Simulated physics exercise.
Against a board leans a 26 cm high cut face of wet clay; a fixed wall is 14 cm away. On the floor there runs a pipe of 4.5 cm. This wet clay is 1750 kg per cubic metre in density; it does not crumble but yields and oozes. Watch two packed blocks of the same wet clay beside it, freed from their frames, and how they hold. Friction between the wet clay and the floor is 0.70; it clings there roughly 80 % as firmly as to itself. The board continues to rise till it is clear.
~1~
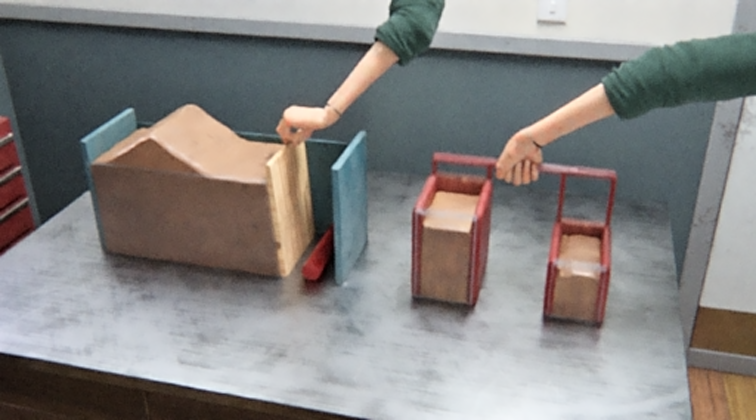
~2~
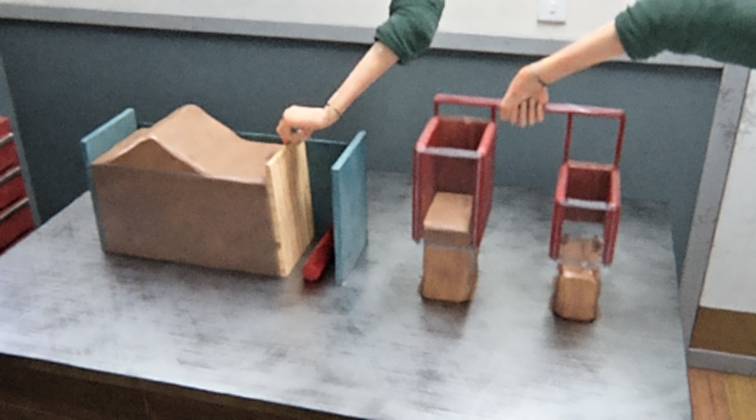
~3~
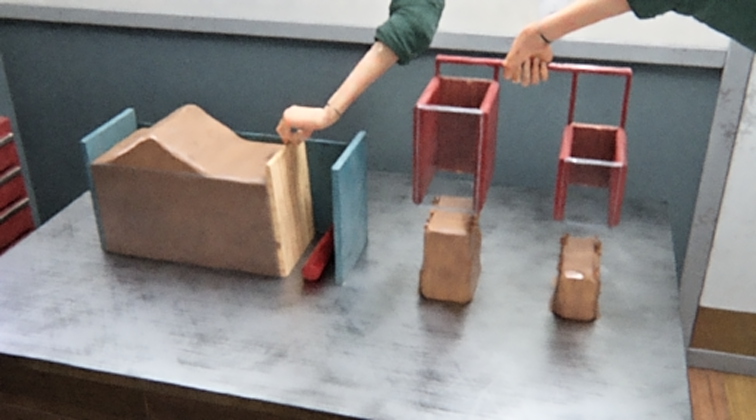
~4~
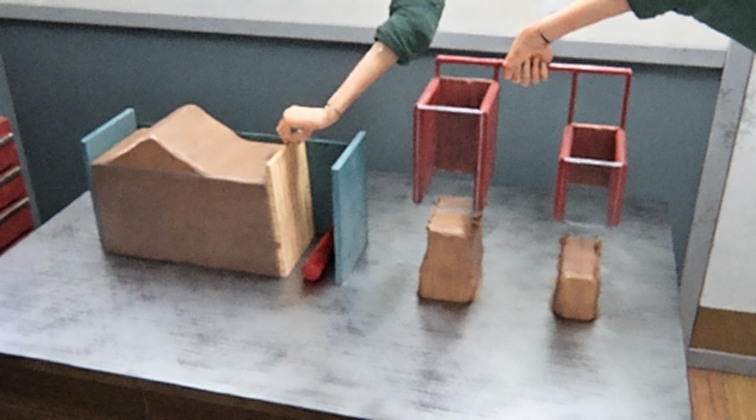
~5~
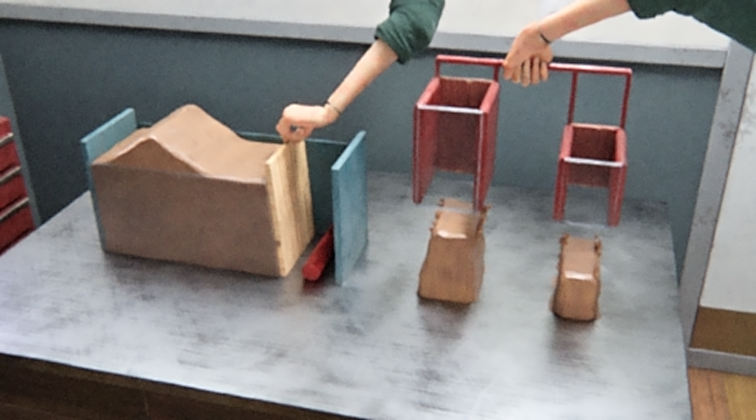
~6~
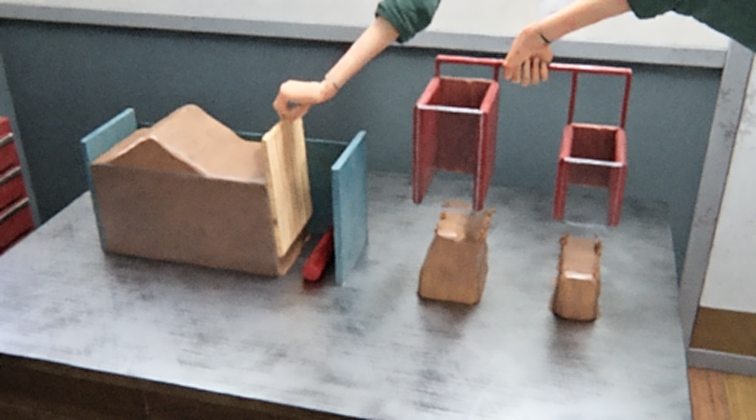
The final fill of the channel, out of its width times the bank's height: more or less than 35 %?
The final fill of the channel, out of its width times the bank's height is less than 35 %.
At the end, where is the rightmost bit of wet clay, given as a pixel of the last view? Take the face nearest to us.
(300, 271), give or take.
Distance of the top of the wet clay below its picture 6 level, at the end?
3.5 cm.
Last picture + 0.20 s, the face still stands, with nothing on top of the pipe; the channel is 0 % full.
Last picture + 0.43 s, the face still stands, with nothing on top of the pipe; the channel is 0 % full.
Last picture + 0.66 s, the fallen stuff reaches 12 % of the way across, with nothing on top of the pipe; the channel is 7 % full.
Last picture + 0.90 s, the fallen stuff reaches 34 % of the way across, with nothing on top of the pipe; the channel is 19 % full.
Last picture + 1.24 s, the fallen stuff reaches 36 % of the way across, with nothing on top of the pipe; the channel is 22 % full.
